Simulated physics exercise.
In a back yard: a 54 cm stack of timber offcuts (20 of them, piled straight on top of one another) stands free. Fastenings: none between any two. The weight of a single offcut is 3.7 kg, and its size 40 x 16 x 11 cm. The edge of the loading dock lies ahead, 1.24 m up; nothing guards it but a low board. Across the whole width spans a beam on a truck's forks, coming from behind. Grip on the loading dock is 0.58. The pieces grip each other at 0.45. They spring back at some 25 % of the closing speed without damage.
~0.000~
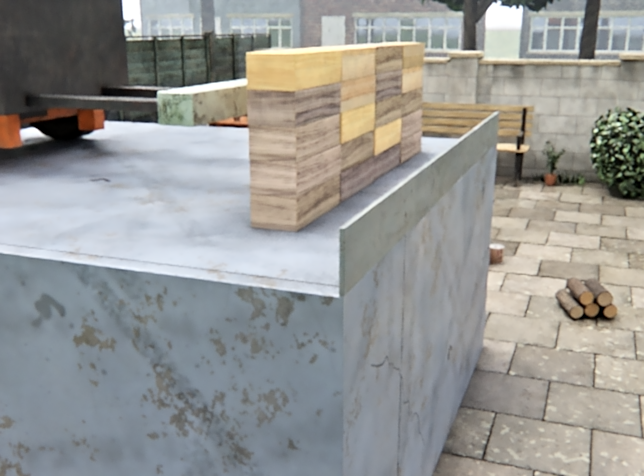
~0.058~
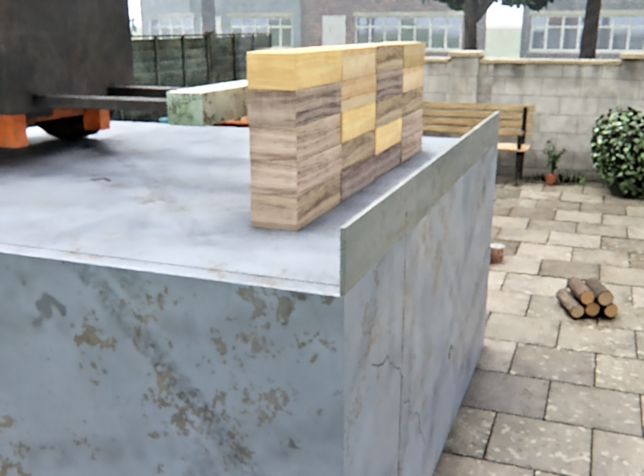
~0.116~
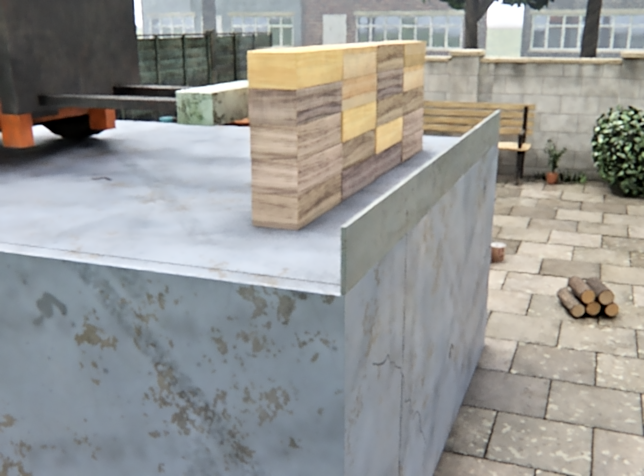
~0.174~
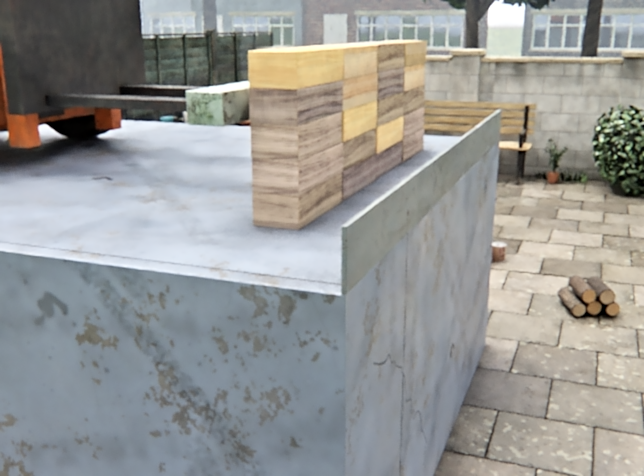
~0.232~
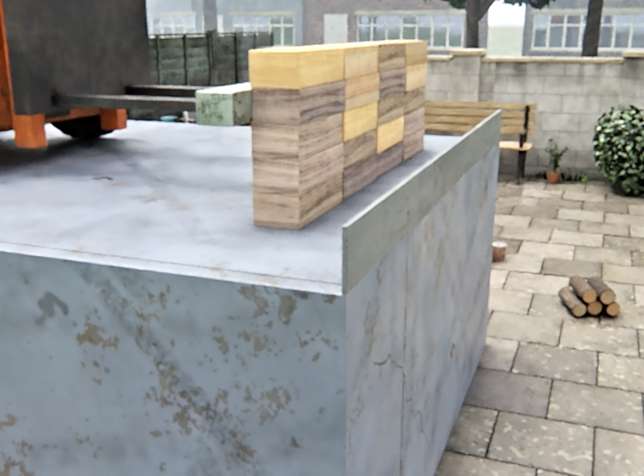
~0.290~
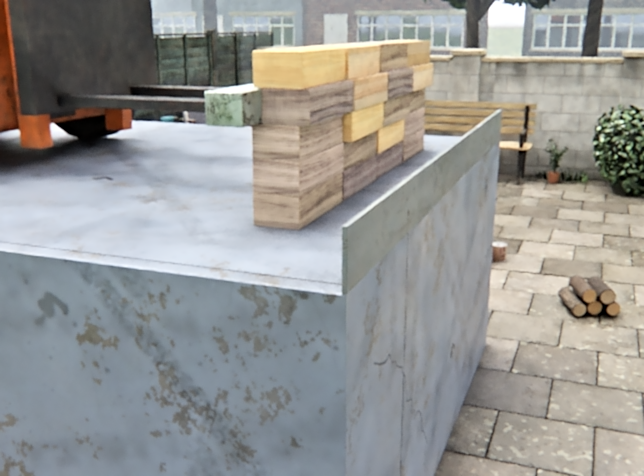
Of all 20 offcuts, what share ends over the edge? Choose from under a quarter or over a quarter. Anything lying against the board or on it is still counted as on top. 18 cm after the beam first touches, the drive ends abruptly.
Fewer than one in four.
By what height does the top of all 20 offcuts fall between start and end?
20 cm.
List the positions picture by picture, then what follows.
In the first frame (pixels give the middle of a visible side), beam (178, 110) 12 cm from the stack; none has stirred.
In the second frame, beam (188, 109) 9 cm from the stack.
In the third frame, beam (197, 109) 55 mm from the stack.
In the fourth frame, beam (208, 109) 24 mm from the stack.
In the fifth frame, beam (217, 109) 6 mm in; one has shifted.
In the sixth frame, beam (227, 110) 37 mm in; movement in 10 of them.
After 0.40 s, none of the 20 offcuts over the edge, 13 disturbed.
After 0.58 s, none of the 20 offcuts over the edge, 17 disturbed.
After 0.80 s, none of the 20 offcuts over the edge, 16 disturbed.
After 1.30 s, 2 of the 20 offcuts over the edge.
In the end (1.9 s), 2 of the 20 offcuts over the edge. That is 10 per cent.
